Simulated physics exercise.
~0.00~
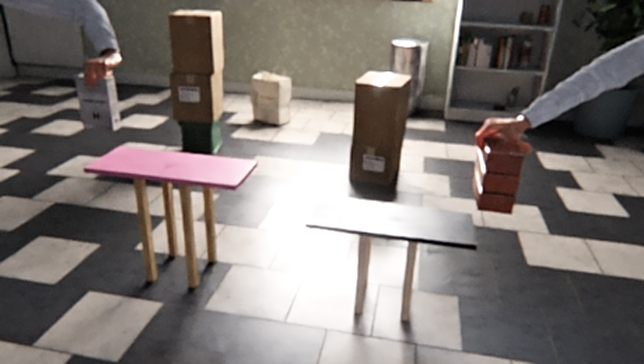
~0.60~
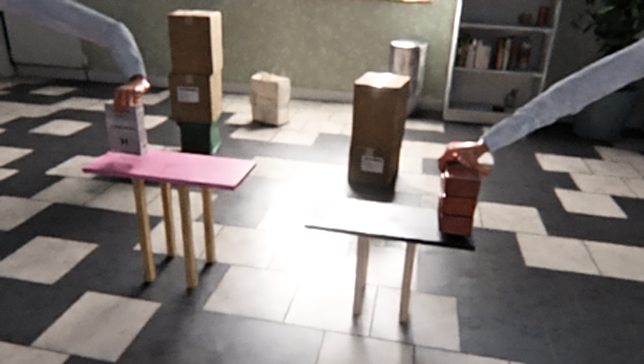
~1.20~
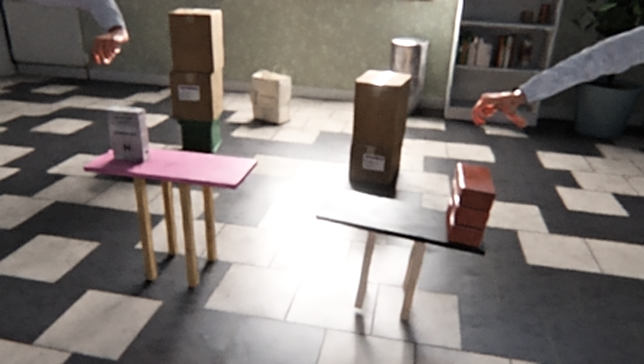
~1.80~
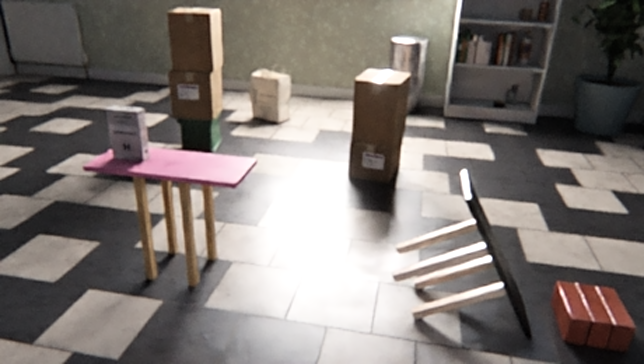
In a room with a black and white tiled floor, stacked cardboard boxes and a bookshelf, a slim pink table and a slim black one stand side by side. An arm reaches in from each side, the left hand holding a pale packet and the right a stack of red bricks. The hands lower the packet onto the left end of the pink table and the bricks onto the right end of the black one. Both hands let go and draw back, and the black table starts tipping right. It topples onto its side, the bricks landing on the floor, while the pink table stays steady with the packet upright.
